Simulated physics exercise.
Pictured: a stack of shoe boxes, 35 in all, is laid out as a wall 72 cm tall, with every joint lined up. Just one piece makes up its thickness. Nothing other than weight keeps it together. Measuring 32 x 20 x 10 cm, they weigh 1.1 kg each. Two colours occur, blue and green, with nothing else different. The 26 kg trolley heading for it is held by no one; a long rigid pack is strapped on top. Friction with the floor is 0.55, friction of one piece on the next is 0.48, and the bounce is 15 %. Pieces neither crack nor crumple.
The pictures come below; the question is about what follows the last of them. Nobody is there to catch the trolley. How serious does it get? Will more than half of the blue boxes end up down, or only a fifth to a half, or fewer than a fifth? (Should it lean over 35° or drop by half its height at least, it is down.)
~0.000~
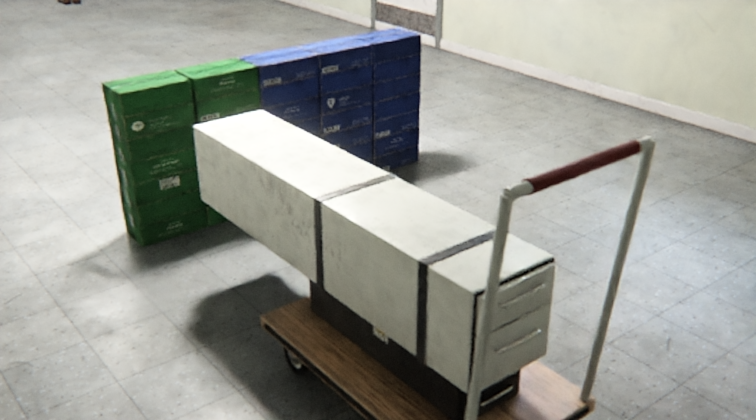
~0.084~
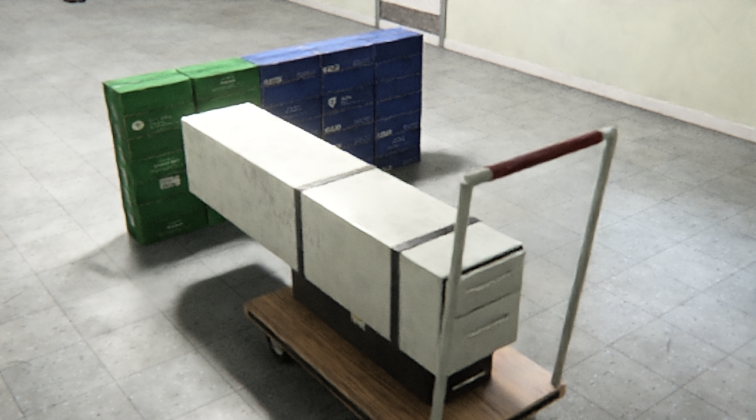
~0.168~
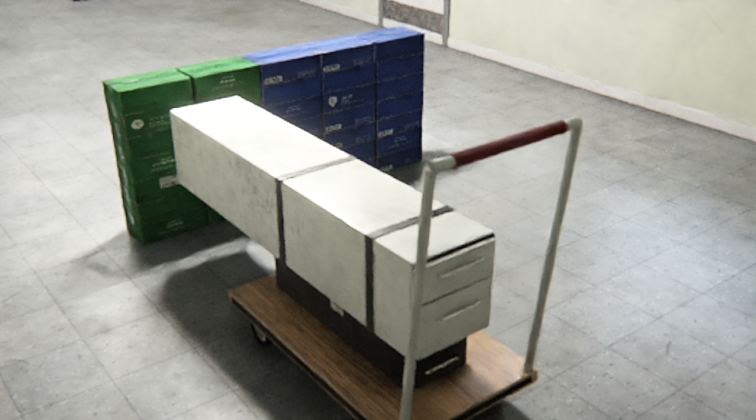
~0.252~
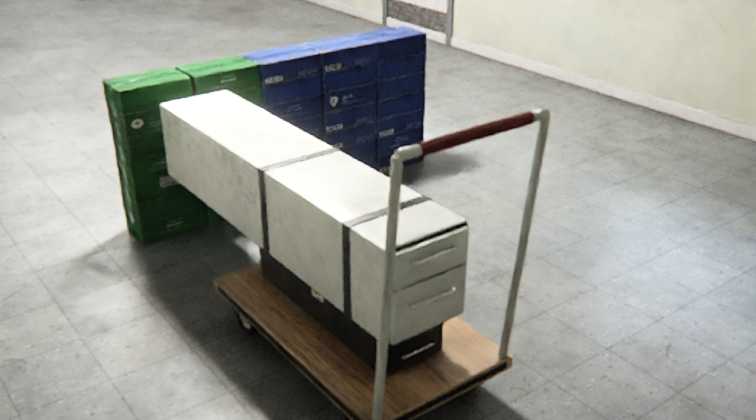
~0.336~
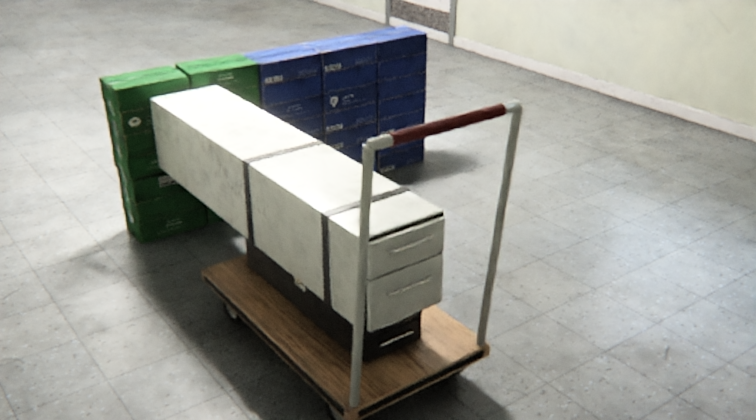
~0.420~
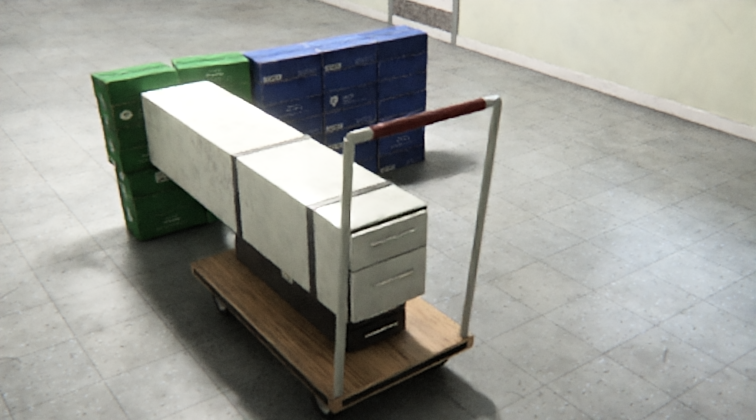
Fewer than a fifth of them.
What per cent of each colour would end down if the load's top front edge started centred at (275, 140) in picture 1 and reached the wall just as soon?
You'd end up with blue at 0 per cent down and green at 60 per cent.
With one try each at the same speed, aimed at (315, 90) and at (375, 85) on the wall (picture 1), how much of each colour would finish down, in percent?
For blue it's 70 then 60 per cent, for green 0 then 0 per cent.
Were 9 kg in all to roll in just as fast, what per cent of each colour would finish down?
Result: Blue 0, green 0 %.
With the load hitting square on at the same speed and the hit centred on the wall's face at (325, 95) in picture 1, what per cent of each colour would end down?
The blue ones would be 60 per cent down and the green ones 0 per cent.
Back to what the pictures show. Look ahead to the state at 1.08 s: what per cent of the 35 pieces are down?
It's 35 percent at that point.
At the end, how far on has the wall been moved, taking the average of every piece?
On average the pieces move some 20 cm.
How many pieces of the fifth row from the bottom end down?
From that row, 2 end down.
After 0.54 s, load 16 cm past the wall's line, still rolling; none of the 21 blue boxes down (0 of 35 in all colours); top blue box unmoved; top green box leaning 9°.
After 0.76 s, load 26 cm past the wall's line, still rolling; none of the 21 blue boxes down (8 of 35 in all colours); top blue box unmoved; top green box leaning 41°, 11 cm lower.
After 1.08 s, load 38 cm past the wall's line, still rolling; none of the 21 blue boxes down (13 of 35 in all colours); top blue box unmoved; top green box on its side.
At rest (2.1 s), load 62 cm past the wall's line, still rolling; none of the 21 blue boxes down (13 of 35 in all colours); top blue box unmoved; top green box on its side. That is 0 per cent. As the last picture would show them, middles, top blue box near (282, 63), top green box near (195, 129).
